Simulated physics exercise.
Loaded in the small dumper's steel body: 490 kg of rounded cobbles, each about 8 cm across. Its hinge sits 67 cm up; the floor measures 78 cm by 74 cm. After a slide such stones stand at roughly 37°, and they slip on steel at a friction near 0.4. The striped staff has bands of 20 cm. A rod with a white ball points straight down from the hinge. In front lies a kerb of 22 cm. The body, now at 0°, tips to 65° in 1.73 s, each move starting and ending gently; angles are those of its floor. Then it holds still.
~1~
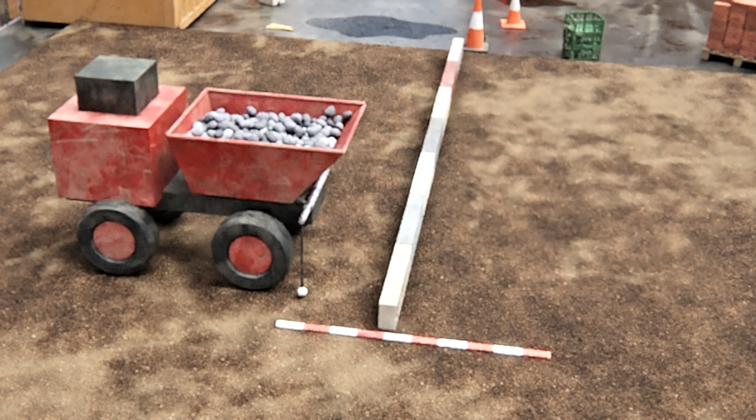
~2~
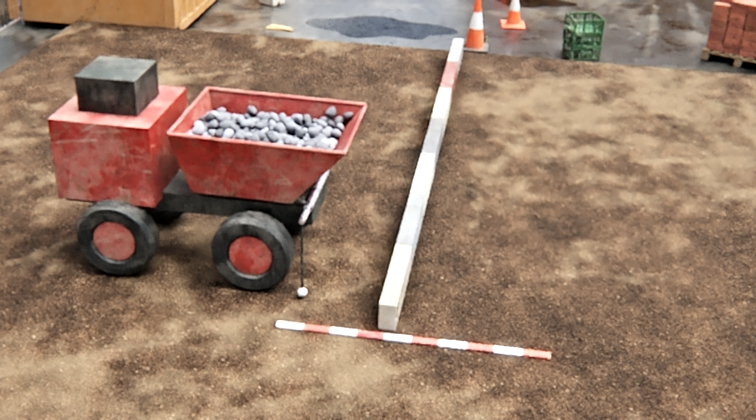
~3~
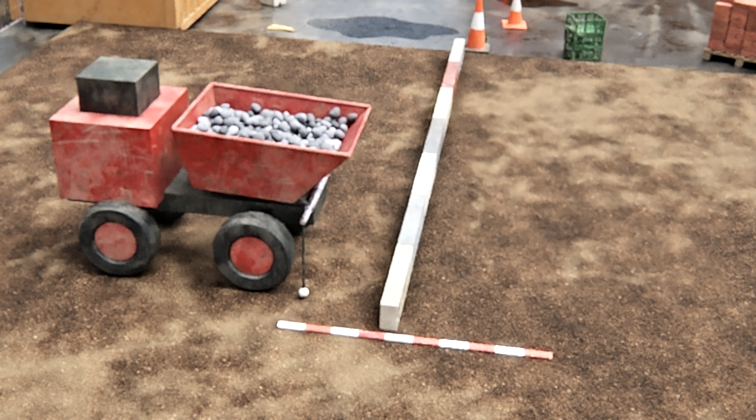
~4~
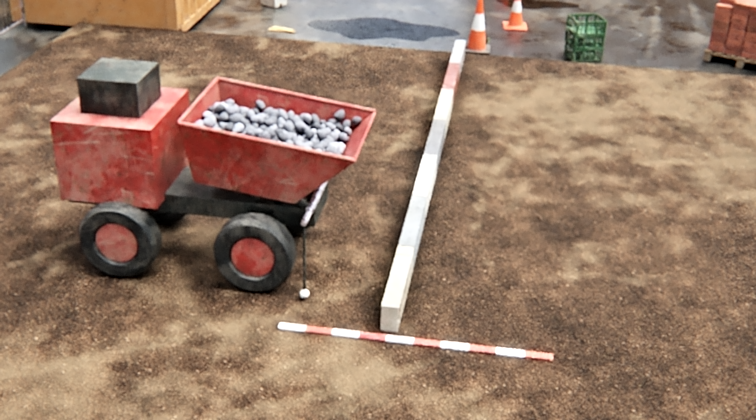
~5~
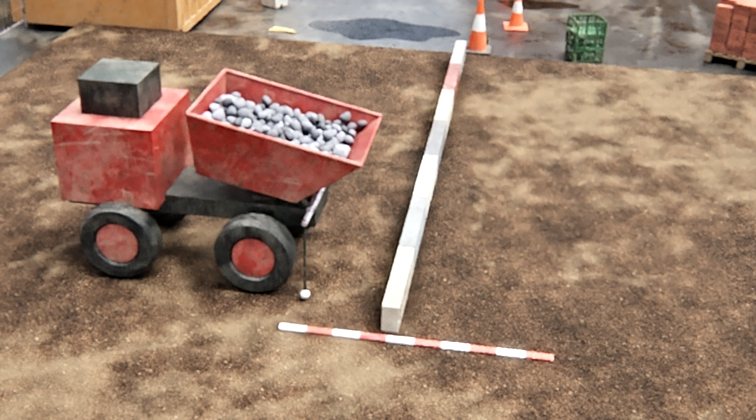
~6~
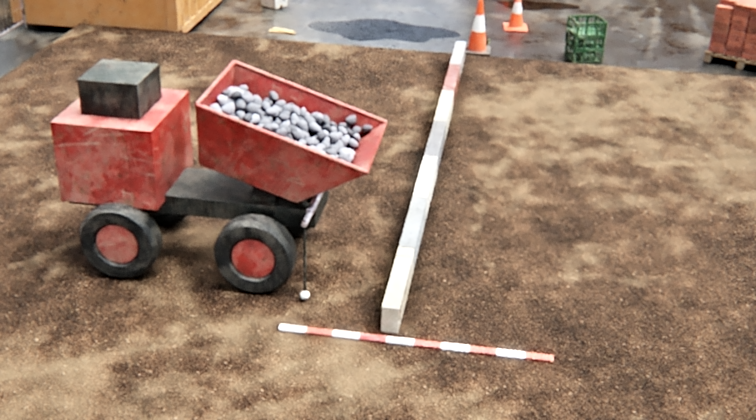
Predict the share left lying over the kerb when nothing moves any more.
About 95 per cent.
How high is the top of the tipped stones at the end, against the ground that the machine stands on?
About 46 cm above it.
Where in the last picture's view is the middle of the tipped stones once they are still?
Near (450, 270).
A little later the floor is at 55°; 100 % in the body; the foremost stones are at (379, 184).
Then the floor is at 65°; 82 % in the body, 3 % on this side of the kerb, 15 % over the kerb; the foremost stones are at (456, 261).
Later still the floor is at 65°; 53 % in the body, 3 % on this side of the kerb, 45 % over the kerb; the foremost stones are at (535, 294).
In the end the floor is at 65°; 0 % in the body, 7 % on this side of the kerb, 93 % over the kerb; the foremost stones are at (674, 285).
